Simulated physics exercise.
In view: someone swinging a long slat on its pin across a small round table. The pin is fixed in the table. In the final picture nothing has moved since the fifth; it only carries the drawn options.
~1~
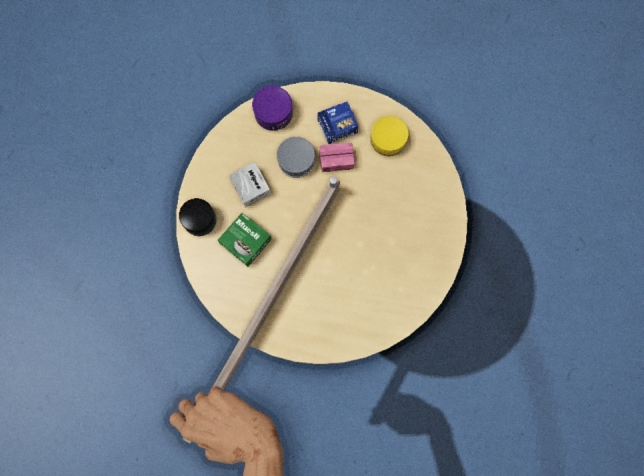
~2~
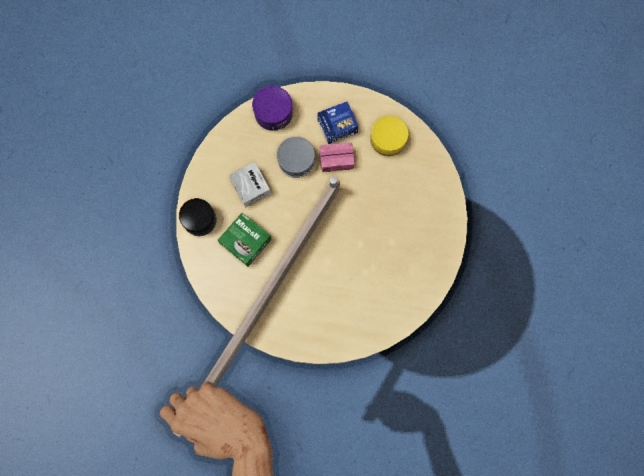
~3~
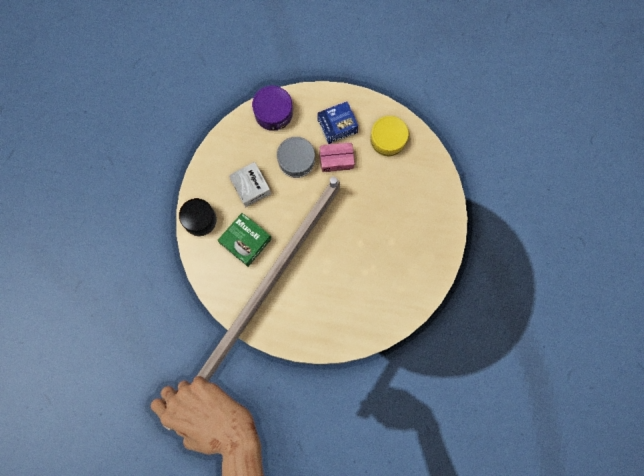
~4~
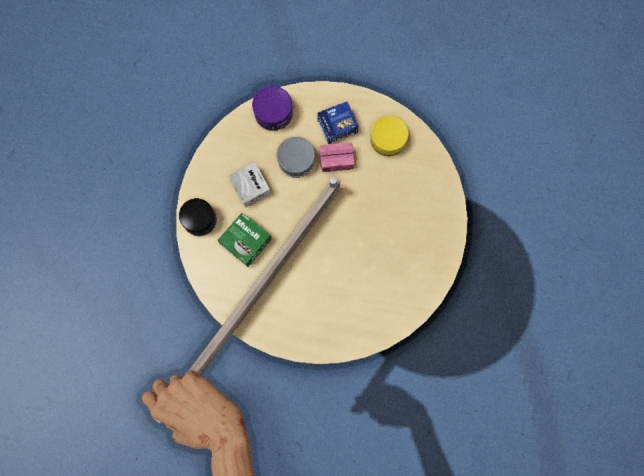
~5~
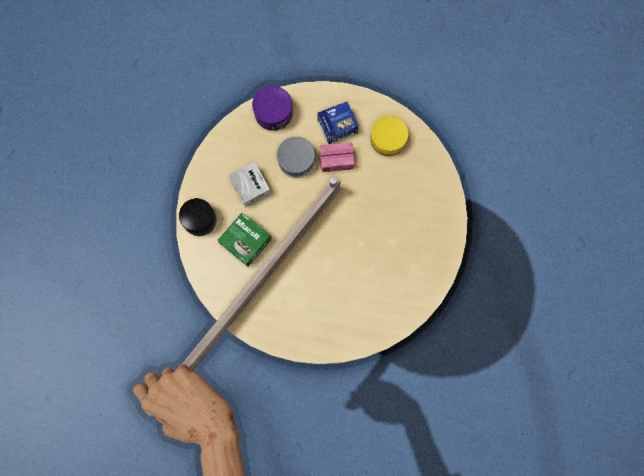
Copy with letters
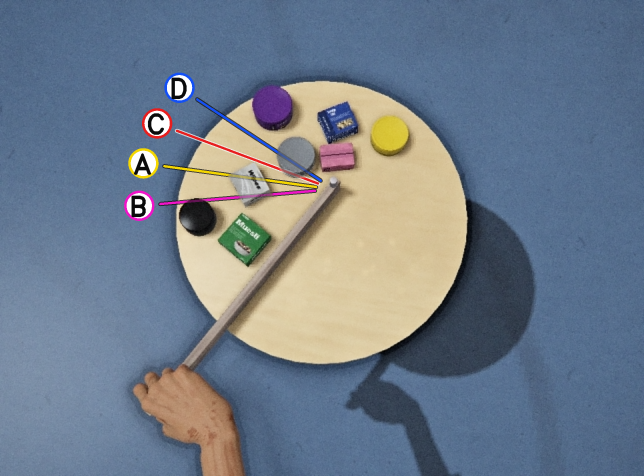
We see a hand holding the end of a long slat pinned on a small round table, swinging it slightly leftward toward the green packet, while the packet, tubs, jars and small boxes around it stay still.
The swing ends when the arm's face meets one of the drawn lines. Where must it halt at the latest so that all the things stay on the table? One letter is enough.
Line B.
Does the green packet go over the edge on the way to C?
By then, no.
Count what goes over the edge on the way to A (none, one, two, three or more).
In all, one.
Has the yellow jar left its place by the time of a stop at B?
By then, no.
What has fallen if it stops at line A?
It is the black pot.
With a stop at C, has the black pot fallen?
By then, yes.
On the copy, A at (240, 177); B at (238, 198); C at (247, 157); D at (258, 139).
On B. First, arm (253, 237); black pot (196, 215); green packet (238, 225).
Then, arm (241, 212); black pot (192, 211); green packet (232, 197).
Finally, arm (238, 193); black pot (187, 182); white box (261, 143); nothing has fallen.
By contrast, A drops the black pot; C drops the purple tub and black pot; D drops the purple tub and black pot.
